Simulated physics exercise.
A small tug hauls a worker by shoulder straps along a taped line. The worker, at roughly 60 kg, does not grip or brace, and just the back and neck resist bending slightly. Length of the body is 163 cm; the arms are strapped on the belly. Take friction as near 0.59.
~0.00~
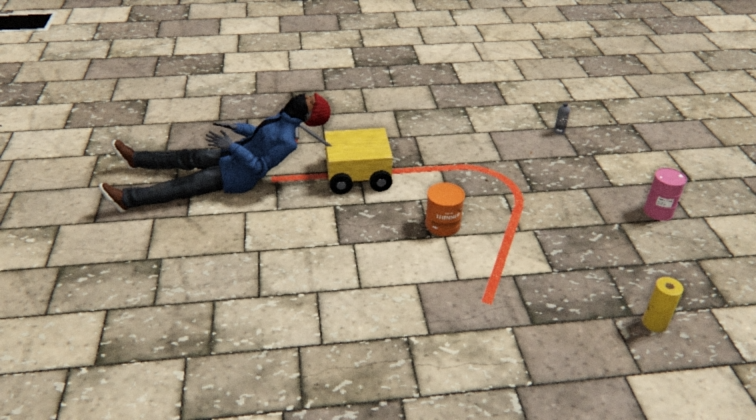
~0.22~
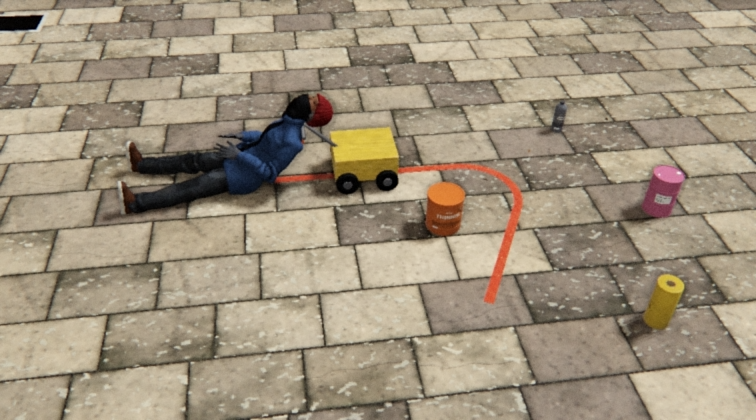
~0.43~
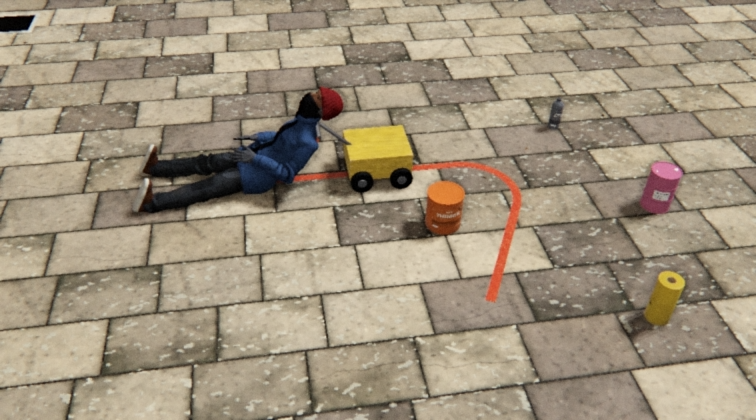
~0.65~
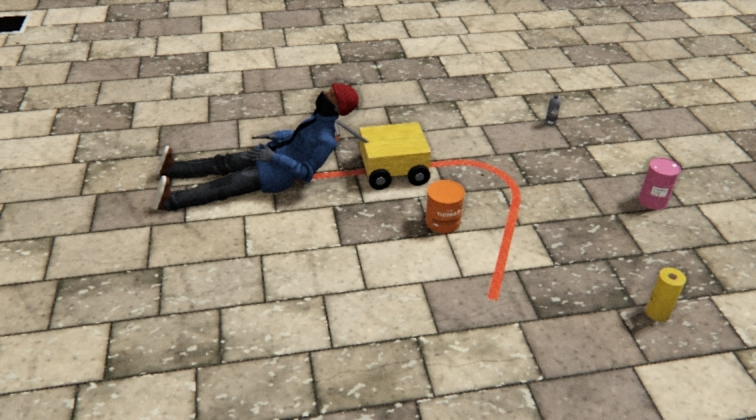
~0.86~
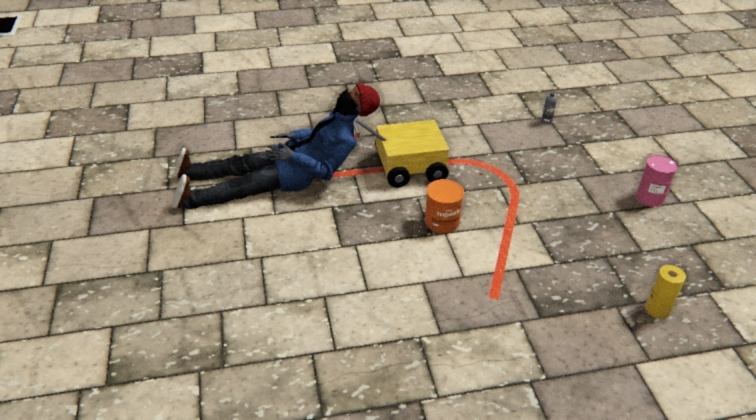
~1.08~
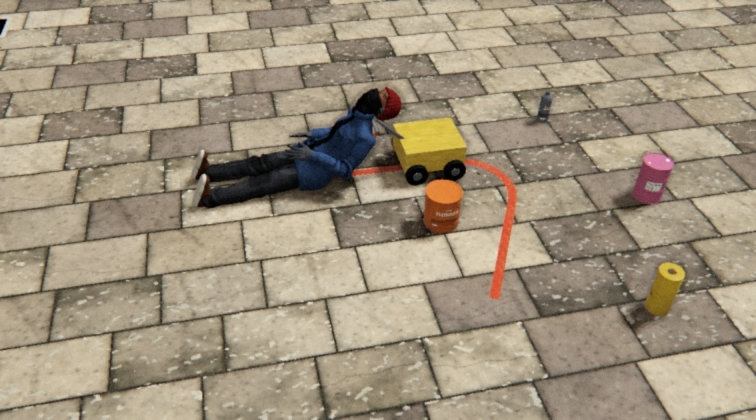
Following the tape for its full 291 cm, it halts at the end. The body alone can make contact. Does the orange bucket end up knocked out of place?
Yes: It gives way.
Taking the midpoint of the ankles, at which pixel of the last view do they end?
Near pixel (444, 184).
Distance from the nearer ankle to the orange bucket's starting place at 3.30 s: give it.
The gap is about 70 cm.
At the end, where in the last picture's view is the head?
End point: Roughly (500, 244) in the last view.
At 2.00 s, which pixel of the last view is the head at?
About (473, 94) in the last view.
After 2.00 s the orange bucket is where it stood, near (443, 207) in the last picture's view; the nearer ankle is 102 cm from that spot.
After 2.60 s the orange bucket is where it stood, near (443, 207) in the last picture's view; the grey bottle where it stood; the nearer ankle is 78 cm from that spot.
After 3.30 s the orange bucket is where it stood, near (443, 207) in the last picture's view; the grey bottle where it stood; the nearer ankle is 66 cm from that spot.
After 3.90 s the orange bucket is where it stood, near (442, 207) in the last picture's view; the grey bottle where it stood; the nearer ankle is 55 cm from that spot.
By 4.7 s, orange bucket gets knocked; grey bottle stays put; yellow post stays put; pink bin stays put.
